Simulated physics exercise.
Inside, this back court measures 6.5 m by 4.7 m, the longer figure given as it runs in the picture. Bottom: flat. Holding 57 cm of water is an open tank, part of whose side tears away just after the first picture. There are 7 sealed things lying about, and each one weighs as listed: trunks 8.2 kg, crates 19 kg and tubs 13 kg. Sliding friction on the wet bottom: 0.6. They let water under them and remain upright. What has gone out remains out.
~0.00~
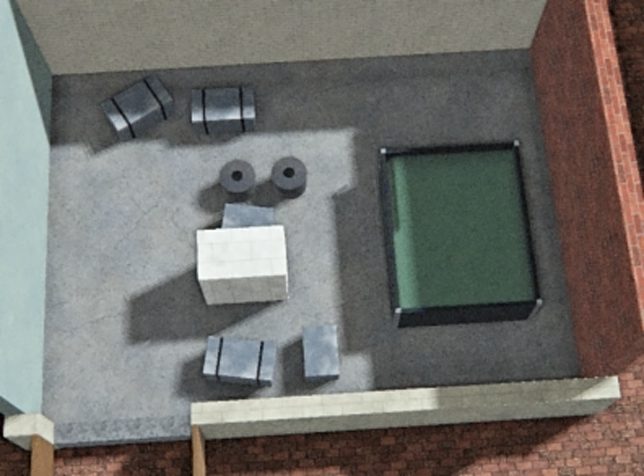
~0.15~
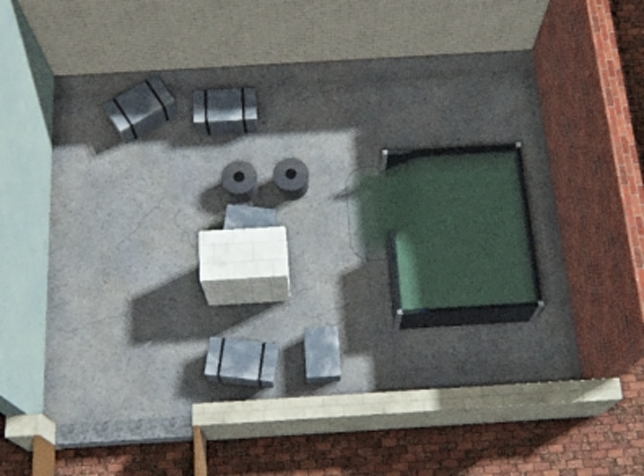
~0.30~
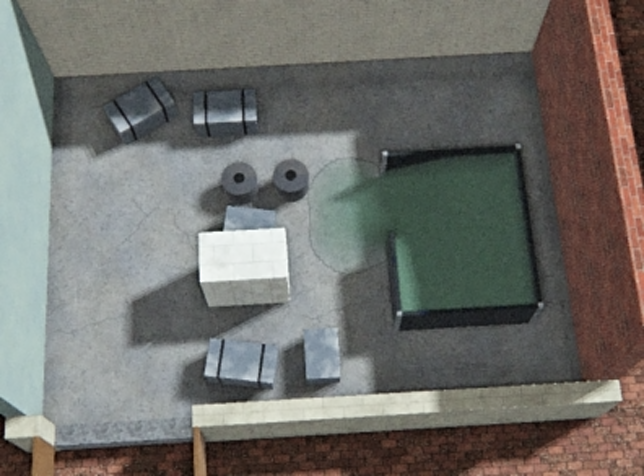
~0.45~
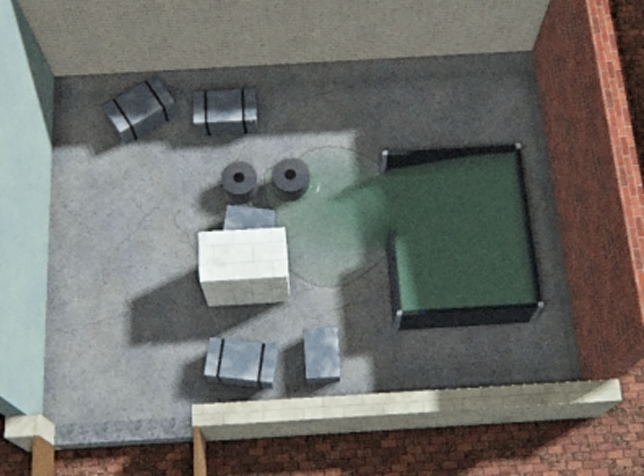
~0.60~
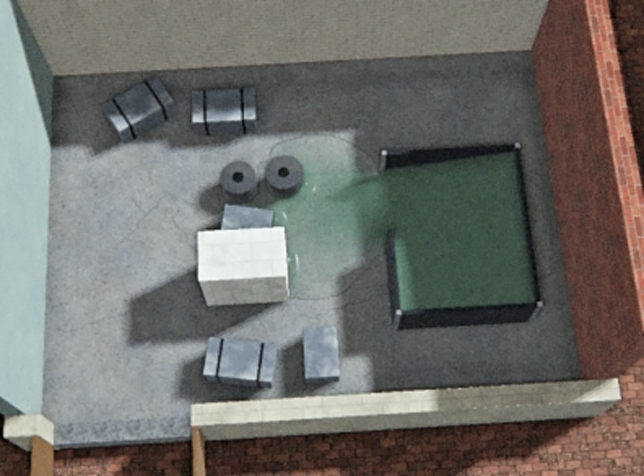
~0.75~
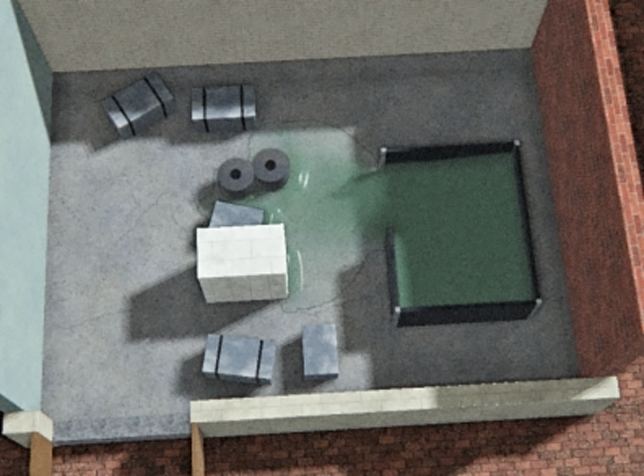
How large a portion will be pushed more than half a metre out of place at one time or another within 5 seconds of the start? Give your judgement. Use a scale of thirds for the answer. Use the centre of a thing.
On that scale: Two thirds or more.
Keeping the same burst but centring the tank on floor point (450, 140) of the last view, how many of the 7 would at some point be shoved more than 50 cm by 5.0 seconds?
Count: 2.
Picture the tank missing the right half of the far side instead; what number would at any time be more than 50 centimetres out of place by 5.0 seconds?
Result: 2.
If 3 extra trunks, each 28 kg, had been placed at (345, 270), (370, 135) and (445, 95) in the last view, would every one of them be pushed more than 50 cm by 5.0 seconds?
Going through them in turn, I'd say not that far, not that far and not that far.
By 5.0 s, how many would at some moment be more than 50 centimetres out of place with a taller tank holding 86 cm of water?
Then 5.
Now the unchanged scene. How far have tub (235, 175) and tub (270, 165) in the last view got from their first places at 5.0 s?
In turn: 250 cm, 120 cm.
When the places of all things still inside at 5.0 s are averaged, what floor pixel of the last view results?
They average out to somewhere around (174, 234).
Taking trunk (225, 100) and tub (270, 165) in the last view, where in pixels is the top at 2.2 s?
Near (164, 62) and (150, 99).
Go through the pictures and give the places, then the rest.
A tub at (289, 173), on the bottom; a crate at (247, 221), on the bottom; 3.3 m2 under water; 0 of 7 have shifted, in the first frame.
A tub at (291, 174) rests on the ground; a crate at (249, 222), on the bottom; 3.8 m2 under water; 0 of 7 have shifted, in the second frame.
A tub at (291, 175) rests on the ground; a crate at (249, 223) rests on the ground; water covers 4.5 m2; 0 of 7 have shifted, in the third frame.
A tub at (290, 175), on the bottom; a crate at (249, 223), on the bottom; 5.3 m2 under water; 0 of 7 have shifted, in the fourth frame.
A tub at (284, 173) rests on the ground, 8 cm from its start; a crate at (247, 222) rests on the ground; water covers 5.9 m2; 1 of 7 have shifted, in the fifth frame.
A tub at (271, 165) rests on the ground, 25 cm from its start; a crate at (236, 220) rests on the ground, 14 cm from its start; 6.5 m2 under water; 2 of 7 have shifted, in the sixth frame.
After 1.1 s 2 of 7 are over 50 cm from their spots; 0 afloat.
After 2.2 s 5 of 7 are over 50 cm from their spots; 1 afloat.
After 3.5 s 5 of 7 are over 50 cm from their spots; 4 afloat.
After 5.0 s 3 of 7 are over 50 cm from their spots, and 5 have been at some point; 5 afloat.
